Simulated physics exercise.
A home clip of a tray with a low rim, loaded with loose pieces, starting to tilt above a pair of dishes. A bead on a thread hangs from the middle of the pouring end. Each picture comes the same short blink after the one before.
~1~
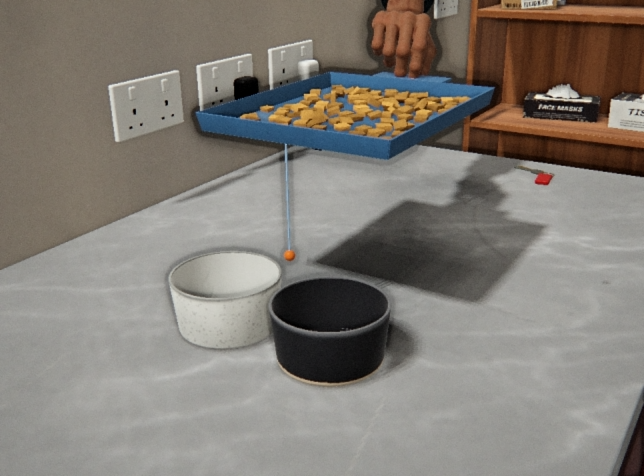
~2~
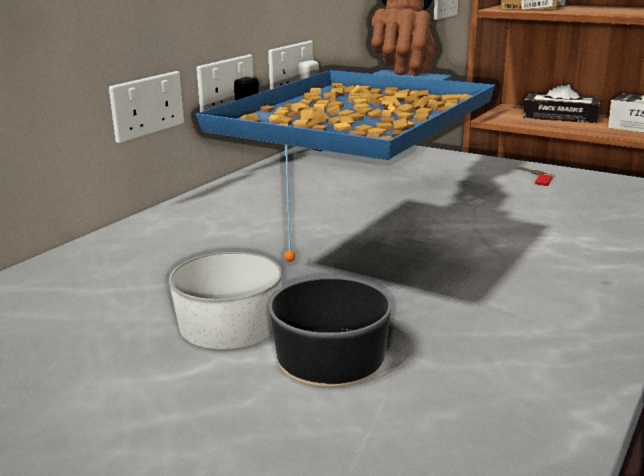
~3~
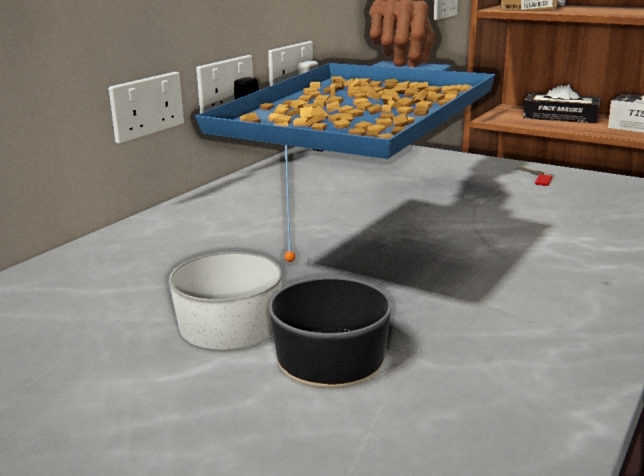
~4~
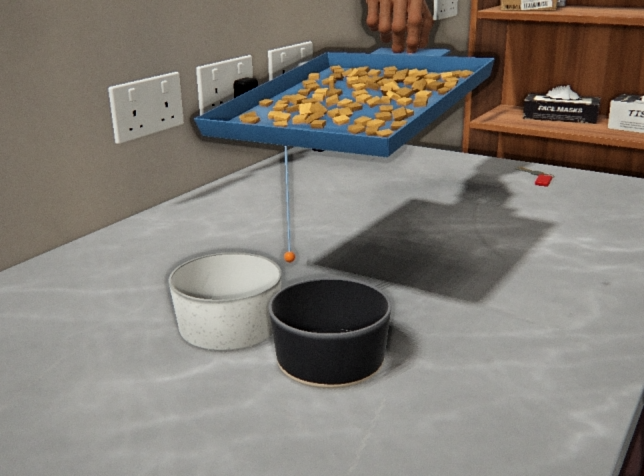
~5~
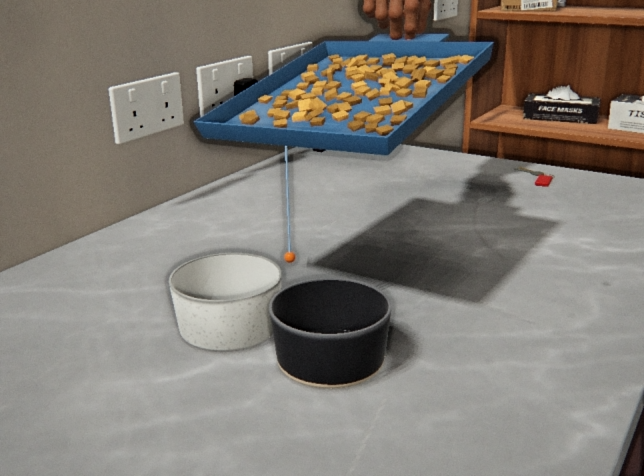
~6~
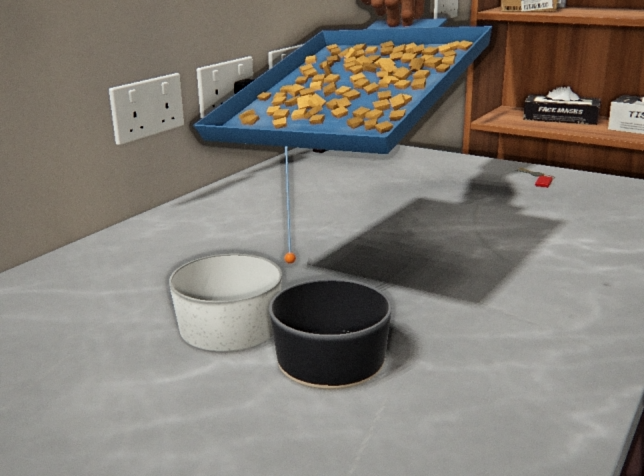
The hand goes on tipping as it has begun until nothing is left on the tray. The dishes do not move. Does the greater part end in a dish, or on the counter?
In the dishes lies the larger part of it.
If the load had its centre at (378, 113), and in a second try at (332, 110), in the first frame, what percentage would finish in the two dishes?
In turn 70 and 60 in a hundred.
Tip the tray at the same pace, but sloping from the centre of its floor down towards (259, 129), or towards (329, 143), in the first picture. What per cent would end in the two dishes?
In turn 60 and 80 in a hundred.
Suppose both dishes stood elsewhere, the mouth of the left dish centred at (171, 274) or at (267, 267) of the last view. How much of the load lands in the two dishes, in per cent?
Near 80 % and 20 %.
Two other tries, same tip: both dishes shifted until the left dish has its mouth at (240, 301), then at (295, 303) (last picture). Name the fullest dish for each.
One: The left one. Two: The dish on the left.
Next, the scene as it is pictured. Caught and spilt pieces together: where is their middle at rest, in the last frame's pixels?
Around (220, 323).
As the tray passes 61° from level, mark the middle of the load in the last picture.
Near (273, 99).
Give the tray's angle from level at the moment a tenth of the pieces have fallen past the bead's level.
Near 85 degrees.
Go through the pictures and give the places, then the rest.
Corners of the pouring end near (201, 112) and (388, 139), level; middle of the load near (361, 109), cereal squares; left dish near (191, 317); right dish near (297, 352); bead on its thread near (290, 256), in the first picture.
Corners of the pouring end near (201, 113) and (388, 139), level; middle of the load near (362, 108), in the second picture.
Corners of the pouring end near (201, 115) and (387, 138), tipped barely, lowest at the left corner; middle of the load near (361, 102), in the third picture.
Corners of the pouring end near (200, 118) and (386, 137), tipped a little, lowest at the left corner; middle of the load near (360, 94), in the fourth picture.
Corners of the pouring end near (199, 120) and (385, 135), tipped a little, lowest at the left corner; middle of the load near (359, 86), in the fifth picture.
Corners of the pouring end near (199, 124) and (384, 134), tipped clearly, lowest at the left corner; middle of the load near (358, 79); left dish near (191, 320); right dish near (298, 355), in the sixth picture.
Shortly afterwards, tray tipped steeply; the whole lot on the tray.
Next, tray tipped past a quarter turn; the bulk on the tray; a little in the left dish; a little outside both; only a few in the air.
Some moments later, tray tipped past a quarter turn; a little in the right dish; near two thirds in the left dish; near a quarter outside both.
In the end, tray tipped past a quarter turn; a little in the right dish; near two thirds in the left dish; near a quarter outside both.
